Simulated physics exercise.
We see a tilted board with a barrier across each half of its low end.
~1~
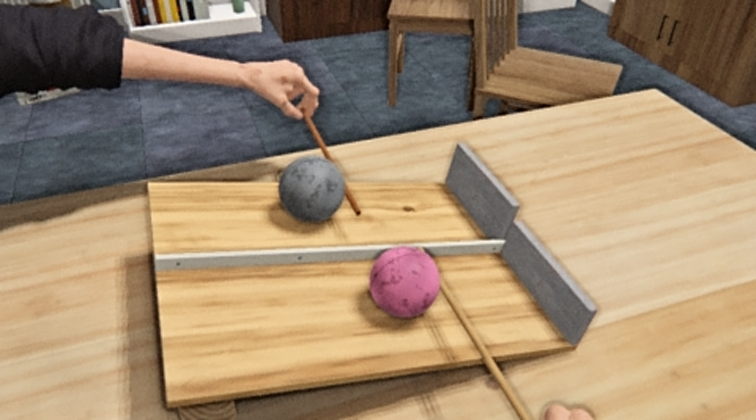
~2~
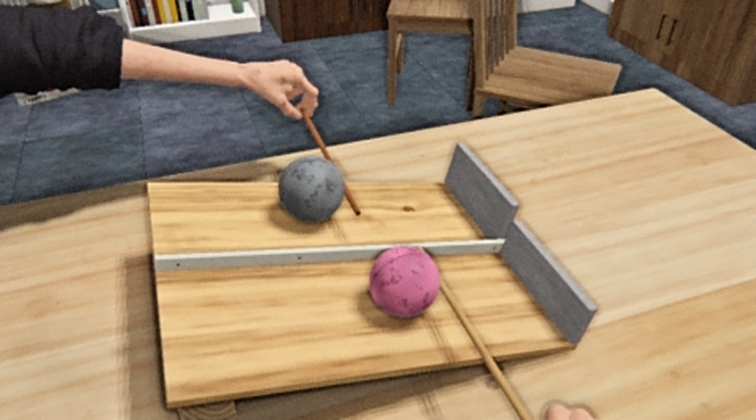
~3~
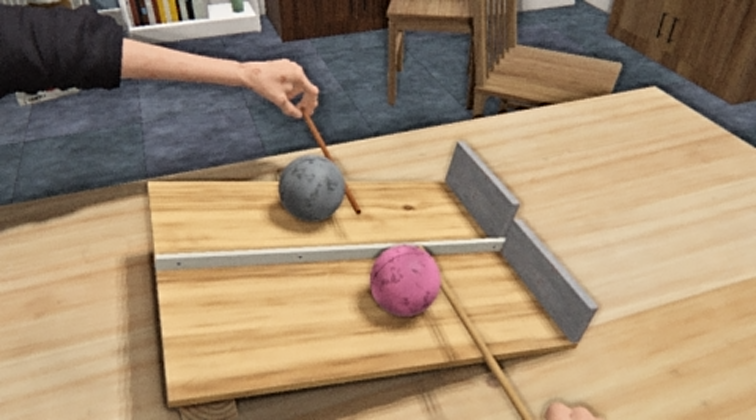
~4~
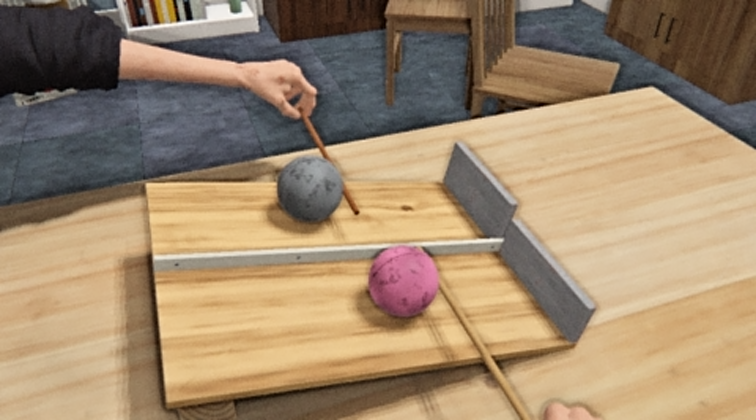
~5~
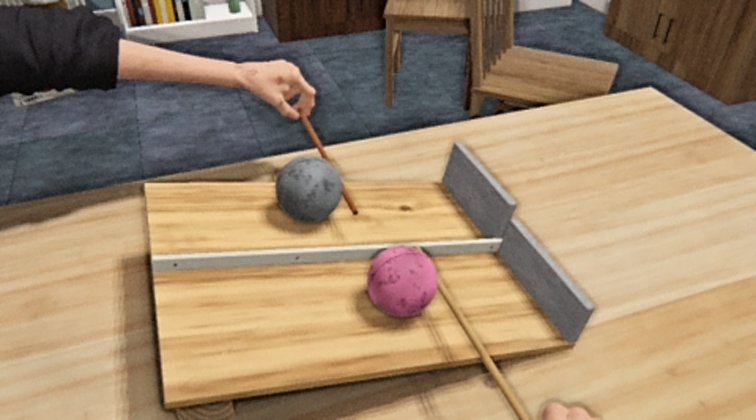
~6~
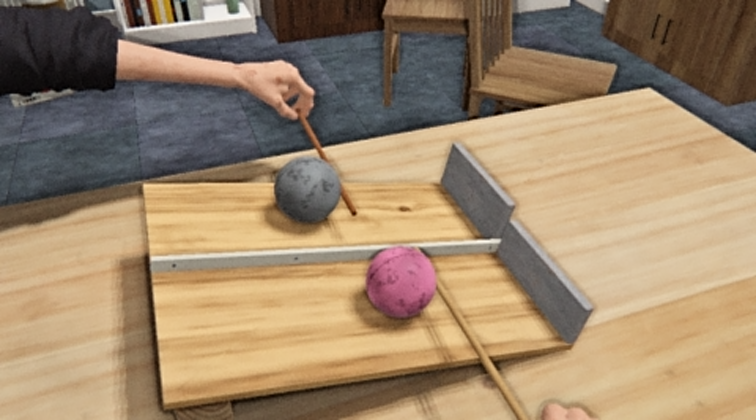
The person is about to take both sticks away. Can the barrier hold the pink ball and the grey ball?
As it turns out, the pink ball gets caught, the grey ball gets caught.
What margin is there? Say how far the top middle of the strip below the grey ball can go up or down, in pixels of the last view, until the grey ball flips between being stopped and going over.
About 32 pixels down.
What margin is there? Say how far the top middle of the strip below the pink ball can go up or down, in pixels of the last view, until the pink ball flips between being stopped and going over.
About 24 pixels down.
Then, 0.30 s on from there, pink ball rolling on the board near (437, 279); grey ball rolling on the board near (341, 190).
Then, 0.48 s on from there, pink ball rolling on the board near (497, 275); grey ball rolling on the board near (398, 189).
In the end, the pink ball is held by the strip, near (513, 273); the grey ball is held by the strip, near (447, 189).
